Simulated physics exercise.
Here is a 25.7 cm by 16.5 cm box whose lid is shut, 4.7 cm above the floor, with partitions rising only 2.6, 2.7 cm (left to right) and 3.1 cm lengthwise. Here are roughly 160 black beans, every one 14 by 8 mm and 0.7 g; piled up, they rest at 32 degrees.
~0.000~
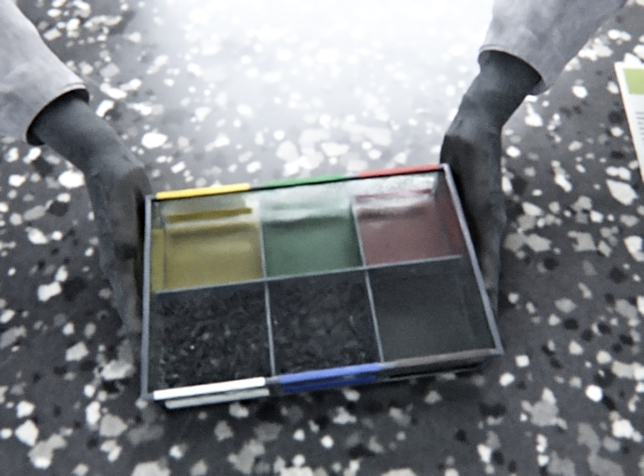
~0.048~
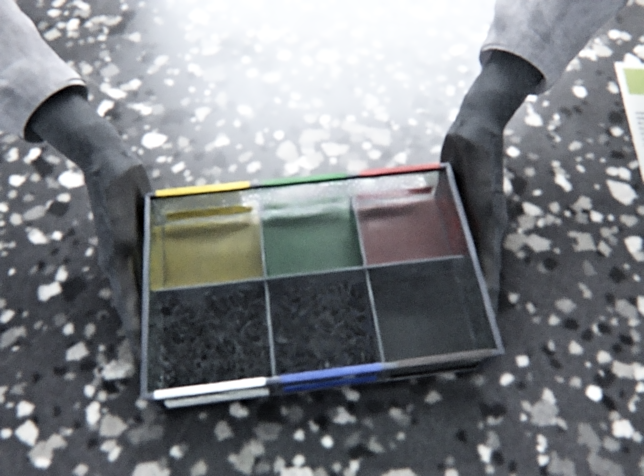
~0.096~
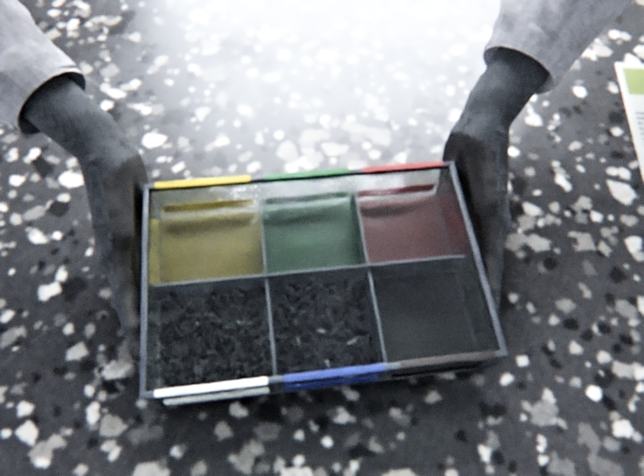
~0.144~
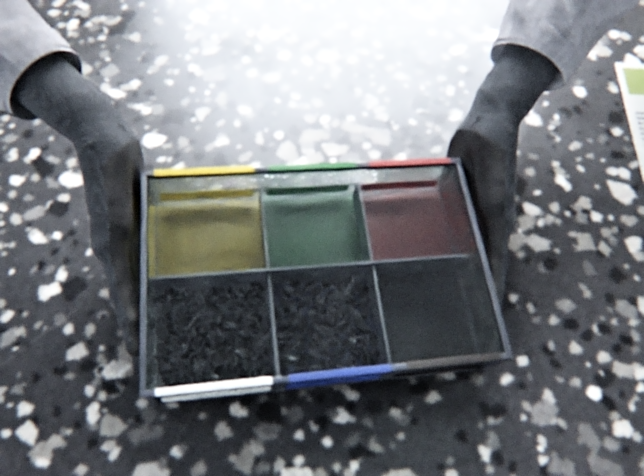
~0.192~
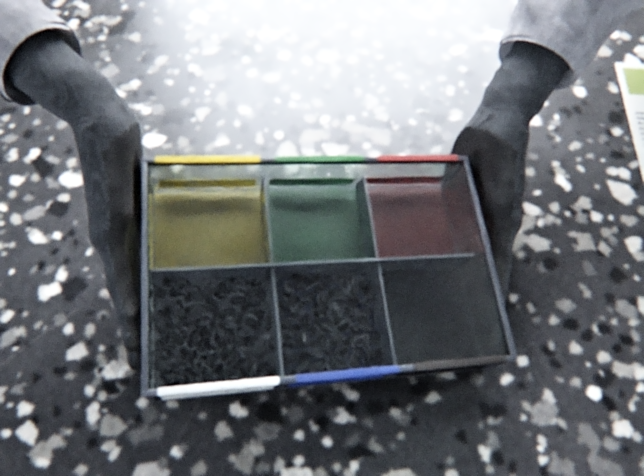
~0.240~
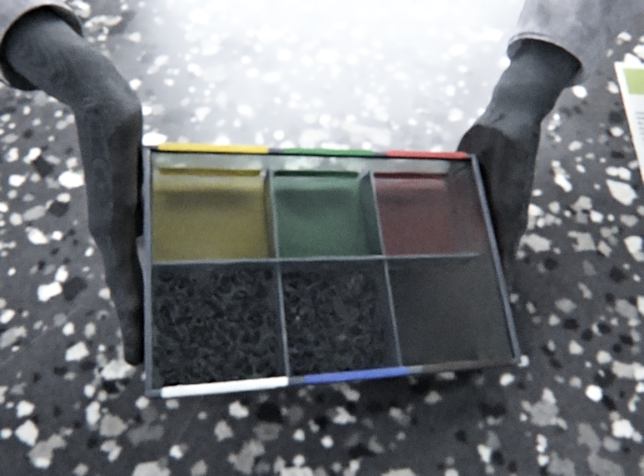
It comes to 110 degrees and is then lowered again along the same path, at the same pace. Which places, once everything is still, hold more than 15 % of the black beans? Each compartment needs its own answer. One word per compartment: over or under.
Red under, blue over, green under, yellow under, white over, black over.
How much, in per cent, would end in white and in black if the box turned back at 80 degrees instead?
Then the white compartment would keep 30 per cent and the black one 20 per cent.
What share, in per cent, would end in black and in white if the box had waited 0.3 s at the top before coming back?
Result - black: 35 %; white: 25 %.
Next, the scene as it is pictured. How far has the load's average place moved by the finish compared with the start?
Roughly 7.0 cm.
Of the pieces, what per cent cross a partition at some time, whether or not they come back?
Roughly 50 per cent.
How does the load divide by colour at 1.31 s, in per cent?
In per cent: Red 0, blue 50, green 0, yellow 0, white 30, black 20.
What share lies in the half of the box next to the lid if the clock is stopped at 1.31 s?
70 per cent, give or take.
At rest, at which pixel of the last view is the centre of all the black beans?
When it all comes to rest, the middle is near (350, 355).
Then, at 1.31 s, tilt 110 degrees; blue 50 %, white 30 %, black 20 %.
After 2.02 s, tilt 50 degrees; blue 40 %, white 30 %, black 30 %.
After 2.77 s, tilt 0 degrees; blue 40 %, white 25 %, black 35 %.
In the end, at 3.3 s, red 0 %, blue 40 %, green 0 %, yellow 0 %, white 25 %, black 35 %.
